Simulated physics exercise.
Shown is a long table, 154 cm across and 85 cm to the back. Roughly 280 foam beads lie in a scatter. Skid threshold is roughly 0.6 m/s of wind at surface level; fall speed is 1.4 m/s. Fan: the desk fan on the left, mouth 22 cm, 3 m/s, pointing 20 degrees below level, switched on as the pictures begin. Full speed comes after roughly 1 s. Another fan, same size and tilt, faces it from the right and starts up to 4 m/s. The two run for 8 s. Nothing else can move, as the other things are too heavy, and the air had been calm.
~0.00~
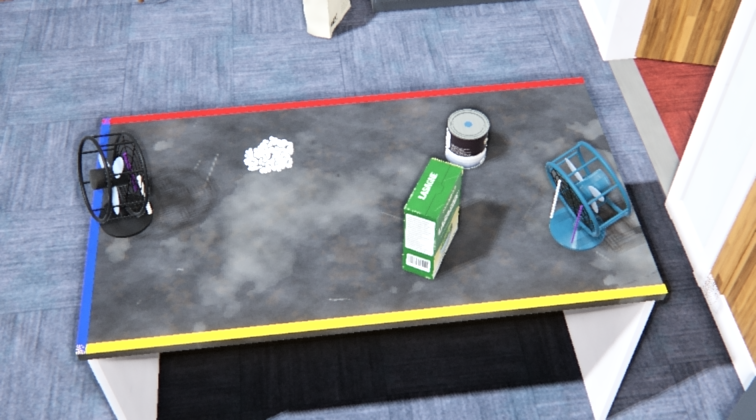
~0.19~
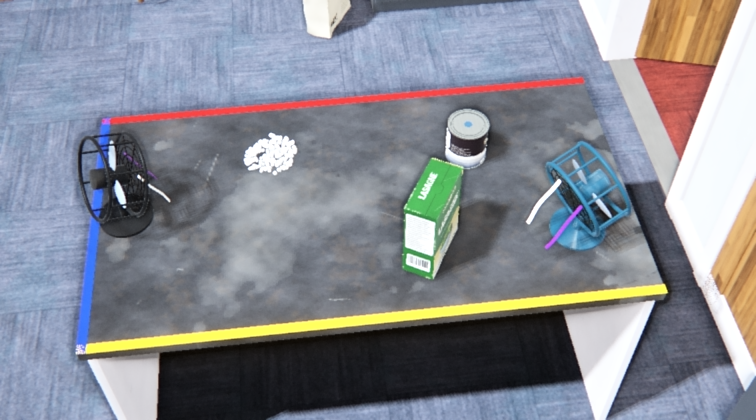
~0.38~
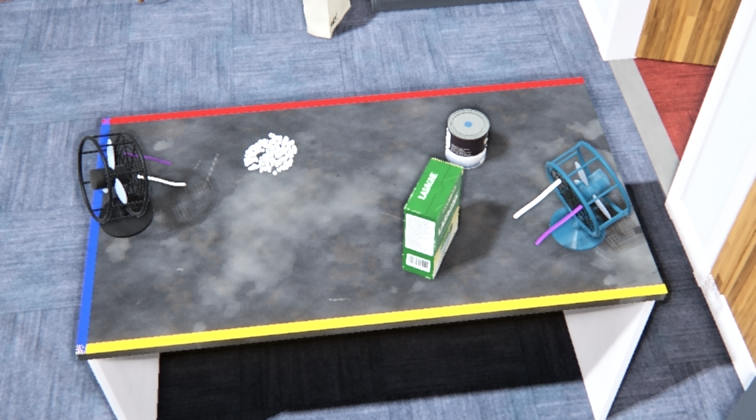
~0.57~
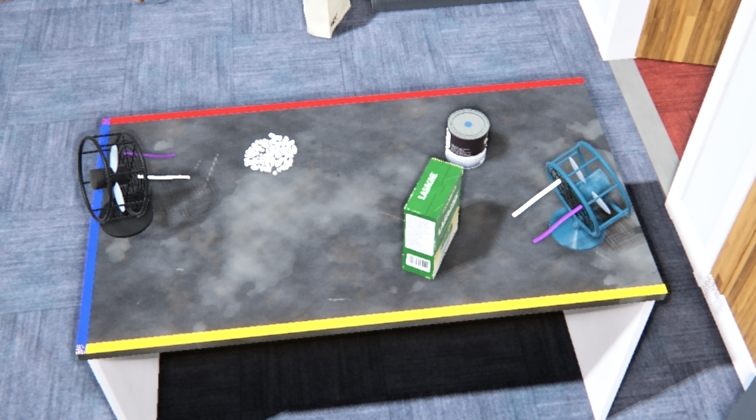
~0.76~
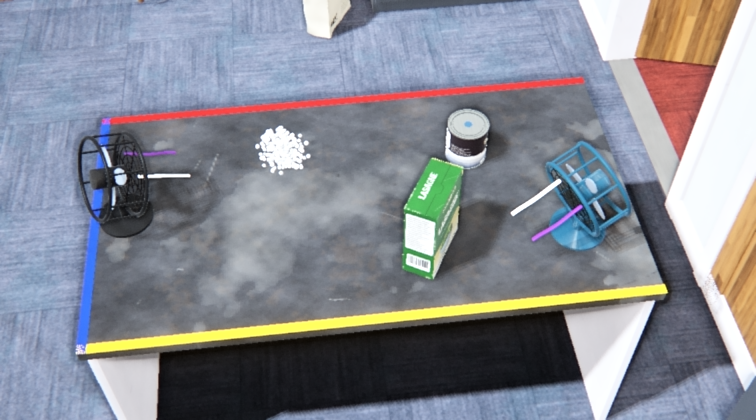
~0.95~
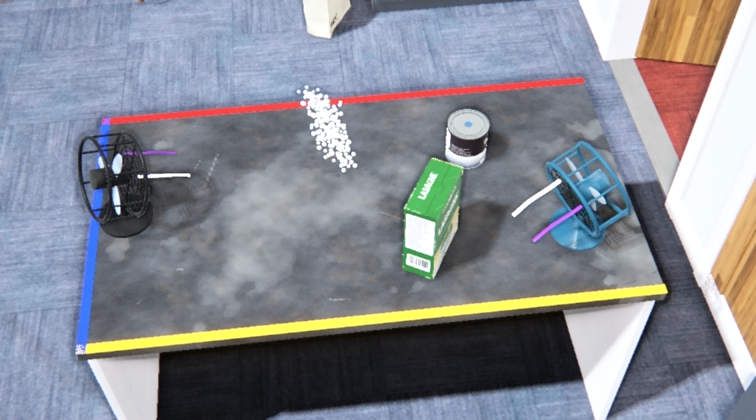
White foam beads sit still between two blowing fans, then scatter rightward toward the red edge.
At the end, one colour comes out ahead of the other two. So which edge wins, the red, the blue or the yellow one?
The red edge wins.
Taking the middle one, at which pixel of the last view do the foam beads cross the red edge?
Around (359, 97).
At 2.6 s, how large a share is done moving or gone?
About 100 per cent.
After 1.6 s the count stands so, 99 % are over the red edge, 0 % over the blue edge and 0 % over the yellow edge.
After 2.6 s the count stands so, 100 % are over the red edge, 0 % over the blue edge and 0 % over the yellow edge.
After 4.4 s the count stands so, 100 % are over the red edge, 0 % over the blue edge and 0 % over the yellow edge.
After 8.0 s, at the end, 100 % are over the red edge, 0 % over the blue edge and 0 % over the yellow edge.
